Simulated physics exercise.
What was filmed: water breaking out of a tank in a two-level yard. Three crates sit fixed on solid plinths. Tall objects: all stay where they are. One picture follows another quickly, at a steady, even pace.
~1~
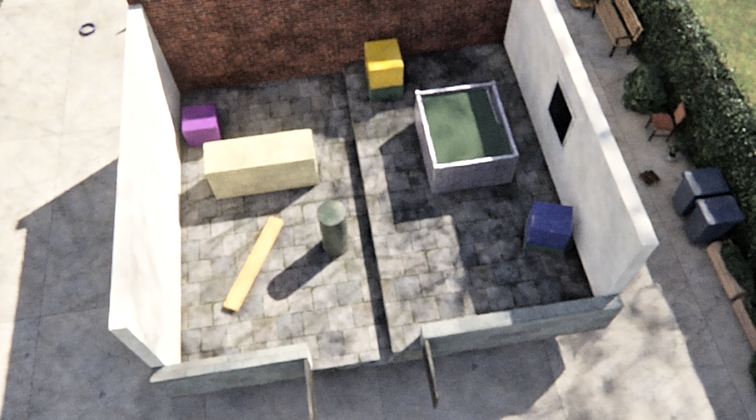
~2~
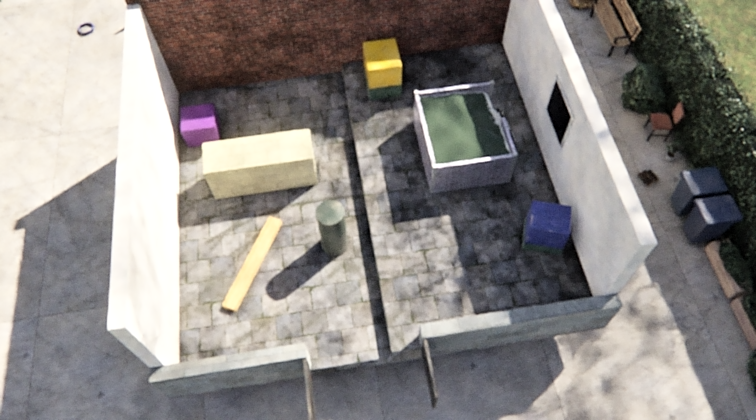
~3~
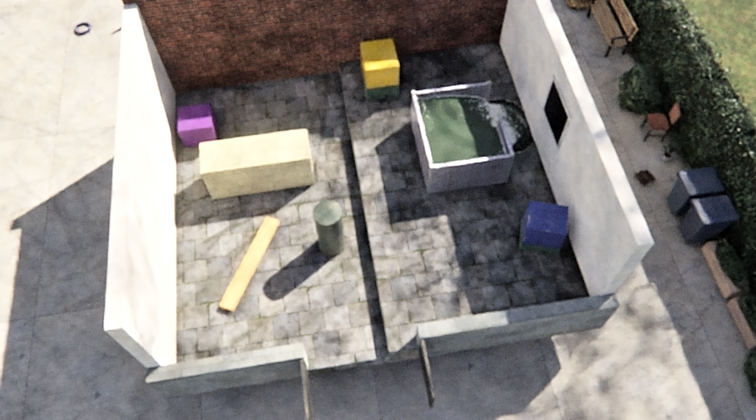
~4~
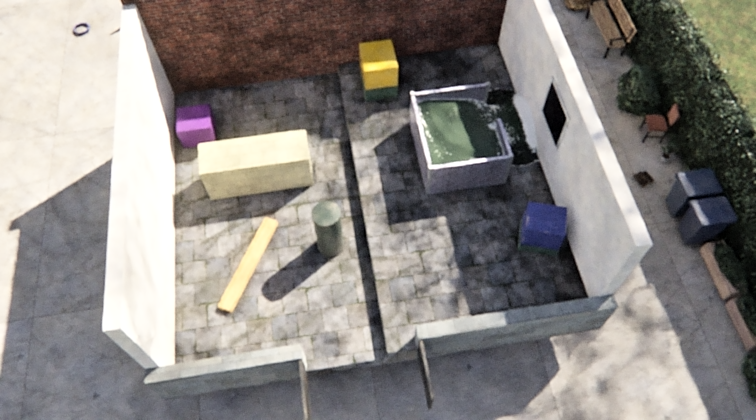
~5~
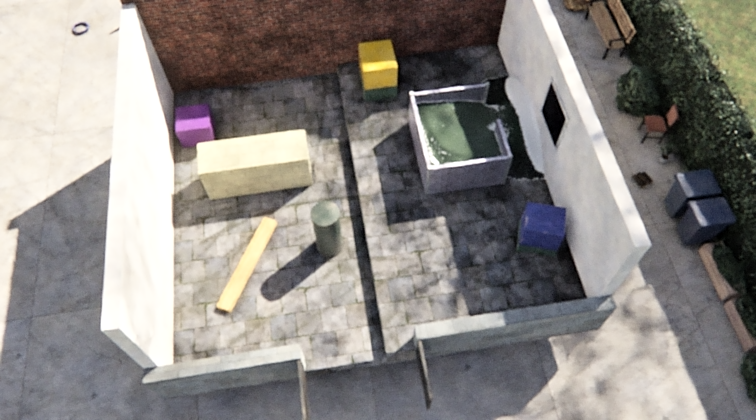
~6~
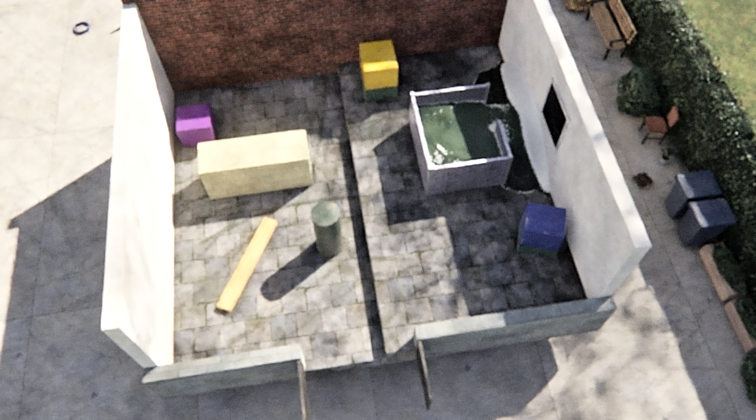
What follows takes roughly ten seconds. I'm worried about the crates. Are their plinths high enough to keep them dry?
Well, the yellow crate will stay dry, the blue crate will get wet, the purple crate will get wet.
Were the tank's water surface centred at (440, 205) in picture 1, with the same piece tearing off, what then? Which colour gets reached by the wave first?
Answer: The blue-painted one.
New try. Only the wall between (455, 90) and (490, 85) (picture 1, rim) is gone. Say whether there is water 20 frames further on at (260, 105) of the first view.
The place in question is sitting in a puddle.
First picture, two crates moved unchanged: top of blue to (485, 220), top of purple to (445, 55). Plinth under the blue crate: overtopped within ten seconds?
Blue crate is not reached.
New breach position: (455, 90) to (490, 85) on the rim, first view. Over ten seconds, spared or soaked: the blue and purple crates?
Taking them in turn, the blue is missed and the purple is overtopped.
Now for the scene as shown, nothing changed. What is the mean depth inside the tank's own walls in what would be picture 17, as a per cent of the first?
Around 44 in a hundred, give or take.
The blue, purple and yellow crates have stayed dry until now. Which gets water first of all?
It's the blue one here.
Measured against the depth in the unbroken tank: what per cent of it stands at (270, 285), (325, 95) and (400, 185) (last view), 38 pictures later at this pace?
In that order: 2, 2 and 4 per cent.
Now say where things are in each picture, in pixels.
In the first frame, still water in the water tank at (465, 126).
In the second frame, the front is at a hidden place, out from the gap at (492, 121).
In the third frame, water pours out at (489, 121) and has run to (531, 134).
In the fourth frame, the front is at (515, 93), out from the gap at (487, 123).
In the fifth frame, the front is at (543, 176), out from the gap at (487, 123).
In the sixth frame, water pours out at (487, 123) and has run to (504, 62).
A moment on, water covers 10 % of the floor; the yellow crate not reached, the blue crate water round its plinth, the purple crate not reached.
Next, water covers 25 % of the floor; the yellow crate water round its plinth, the blue crate water round its plinth, the purple crate not reached.
Then, water covers 50 % of the floor; the yellow crate water round its plinth, the blue crate water round its plinth, the purple crate water round its plinth.
Later, water covers 80 % of the floor; the yellow crate water round its plinth, the blue crate water round its plinth, the purple crate water round its plinth.
In the end, water covers 95 % of the floor; the yellow crate stayed above the water, the blue crate was topped, the purple crate was topped.
